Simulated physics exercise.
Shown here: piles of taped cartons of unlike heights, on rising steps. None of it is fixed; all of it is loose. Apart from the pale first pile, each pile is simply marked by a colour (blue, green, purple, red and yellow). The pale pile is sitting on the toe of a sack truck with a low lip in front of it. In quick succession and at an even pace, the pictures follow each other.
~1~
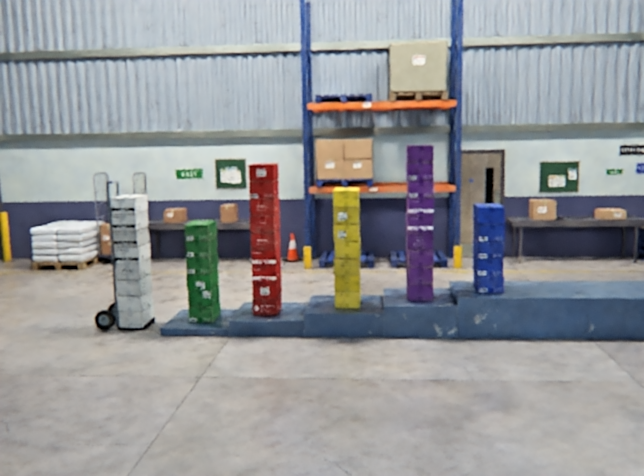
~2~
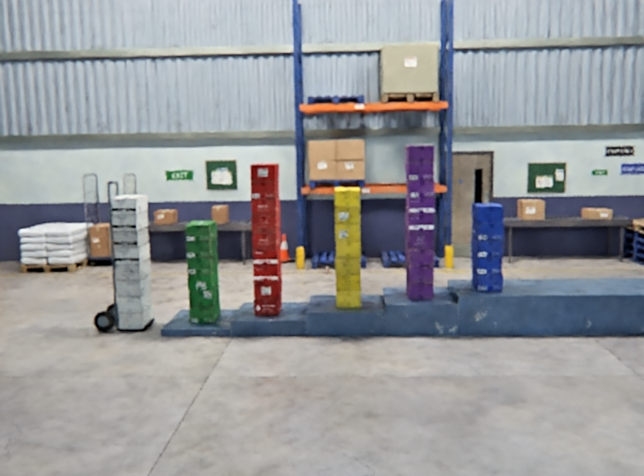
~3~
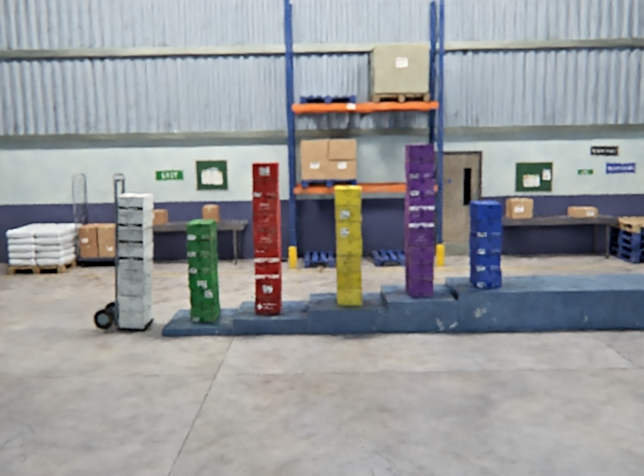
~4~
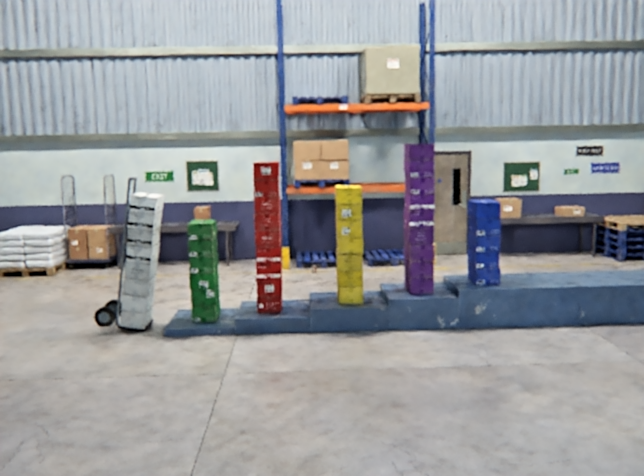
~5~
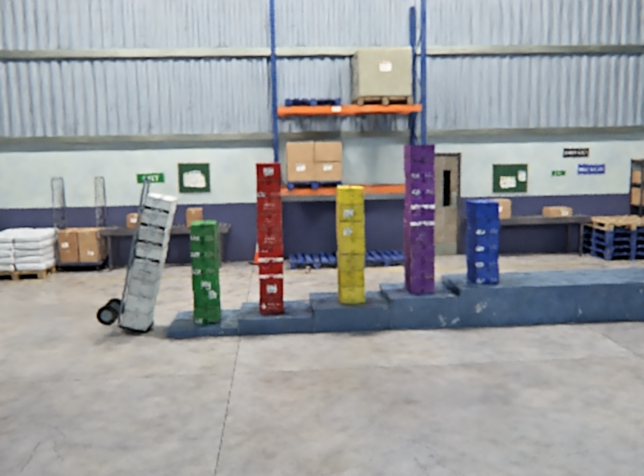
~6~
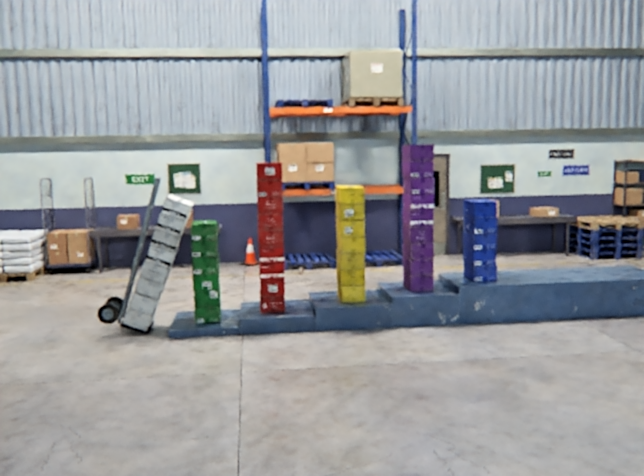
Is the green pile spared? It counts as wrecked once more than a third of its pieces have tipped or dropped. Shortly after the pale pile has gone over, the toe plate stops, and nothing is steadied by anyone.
No, it is wrecked.
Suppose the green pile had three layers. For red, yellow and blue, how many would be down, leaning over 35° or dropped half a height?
Pieces down at the end - red: 0, yellow: 0, blue: 0.
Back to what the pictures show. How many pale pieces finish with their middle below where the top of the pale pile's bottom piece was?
Of the pale pieces, the number is 1.
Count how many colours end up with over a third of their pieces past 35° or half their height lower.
The total is 5.
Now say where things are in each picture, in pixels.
In the first frame (places mark the middle of the side facing us; the camera moves round a little), truck frame (110, 212) level; top green carton (197, 233); top red carton (261, 173); the rest undisturbed.
The second frame shows truck frame (110, 213) level; top green carton (198, 233).
The third frame shows truck frame (116, 210) rocked barely, top of the pale pile leaning barely; top green carton (199, 232); the rest undisturbed.
The fourth frame shows truck frame (127, 209) rocked a little, top of the pale pile leaning a little; top green carton (200, 232); the rest undisturbed.
The fifth frame shows truck frame (140, 209) rocked a little, top of the pale pile leaning a little; top green carton (203, 233); the rest undisturbed.
The sixth frame shows truck frame (149, 209) rocked clearly, top of the pale pile leaning clearly; top green carton (204, 232); top purple carton (422, 153); the rest undisturbed.
Soon after the last picture, 8 of the pale pile down; none of the 6 green cartons down (0 of 36 in all colours); top green carton leaning clearly; top red carton shifted half its height.
A little later, 8 of the pale pile down; 6 of the 6 green cartons down (15 of 36 in all colours); top green carton leaning barely, some two heights lower; top red carton leaning well over, some two heights lower.
Later still, 8 of the pale pile down; 6 of the 6 green cartons down (34 of 36 in all colours); top green carton leaning clearly, some two heights lower; top purple carton upside down.
At rest, 8 of the pale pile down; 6 of the 6 green cartons down (34 of 36 in all colours); top green carton leaning clearly, some two heights lower; top blue carton upside down. As the last picture would show them, middles, top green carton near (308, 267), top blue carton near (619, 267).
